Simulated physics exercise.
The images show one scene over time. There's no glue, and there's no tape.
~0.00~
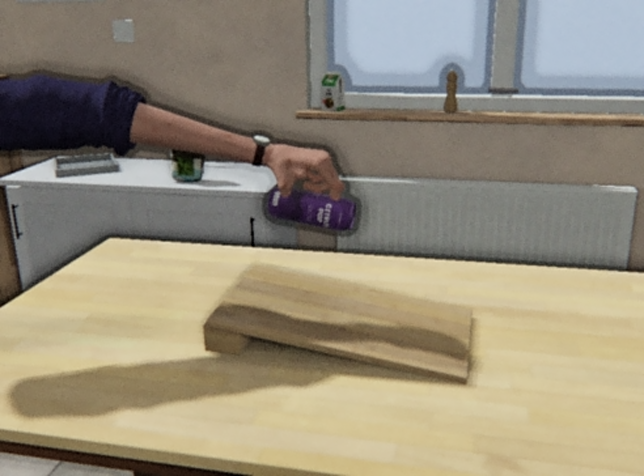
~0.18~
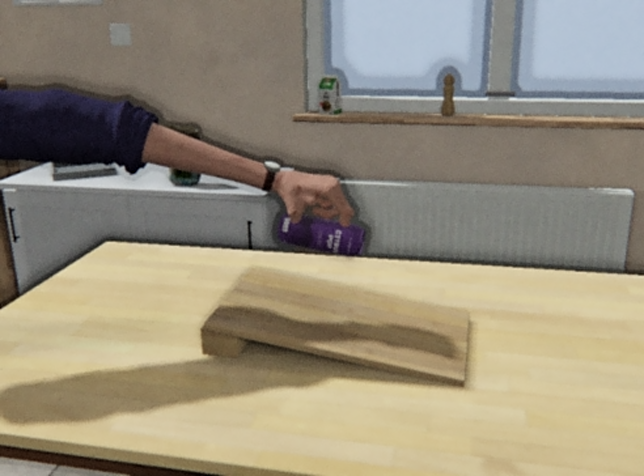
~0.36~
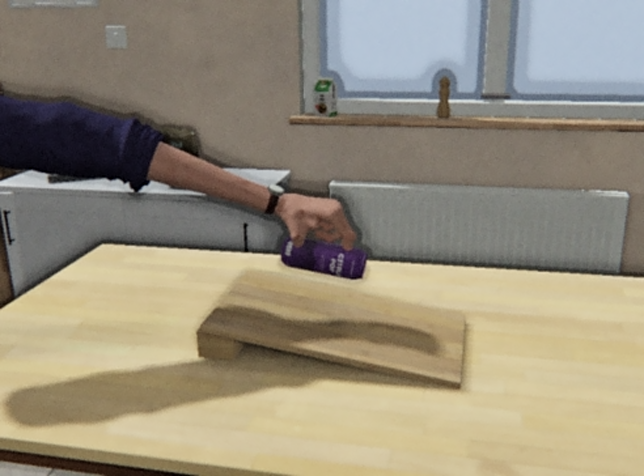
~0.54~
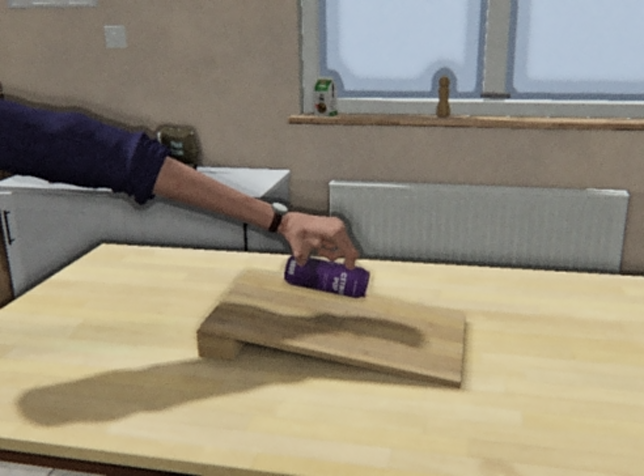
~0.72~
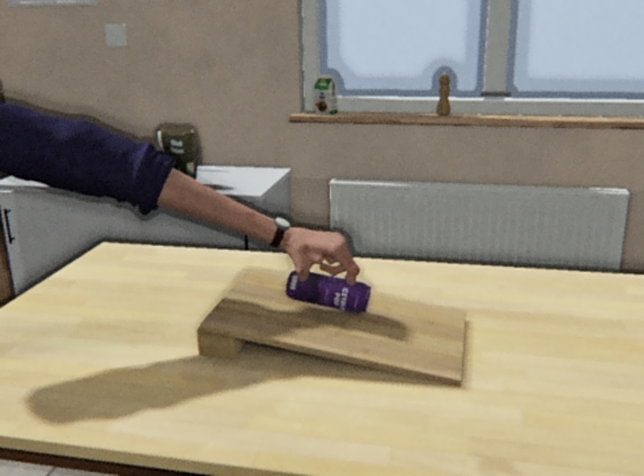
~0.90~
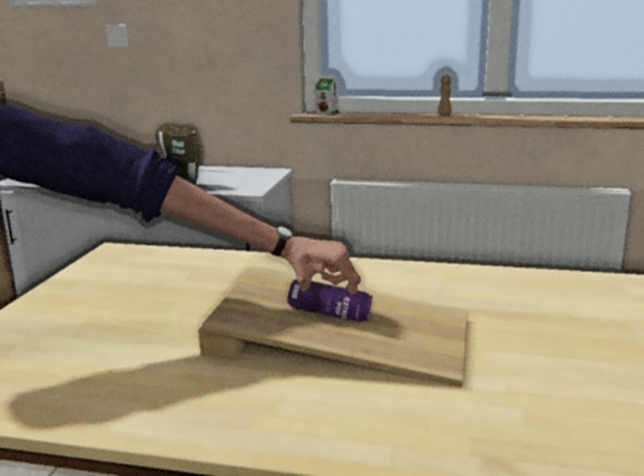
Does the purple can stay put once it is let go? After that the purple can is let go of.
Yes.
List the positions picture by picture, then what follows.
Still above its spot; purple can (312, 209), in the first picture.
Still above its spot; purple can (321, 235), in the second picture.
Still above its spot; purple can (324, 258), in the third picture.
Still above its spot; purple can (327, 276), in the fourth picture.
Still above its spot; purple can (328, 291), in the fifth picture.
In place under the hand; purple can (330, 300), in the sixth picture.
Around 1.10 s, nothing moves.
Around 1.40 s, purple can resting near (330, 300).
Finally (1.9 s), it is still in place. Final places as the last picture's camera would see them, purple can near (330, 300). The purple can stays where it is put.
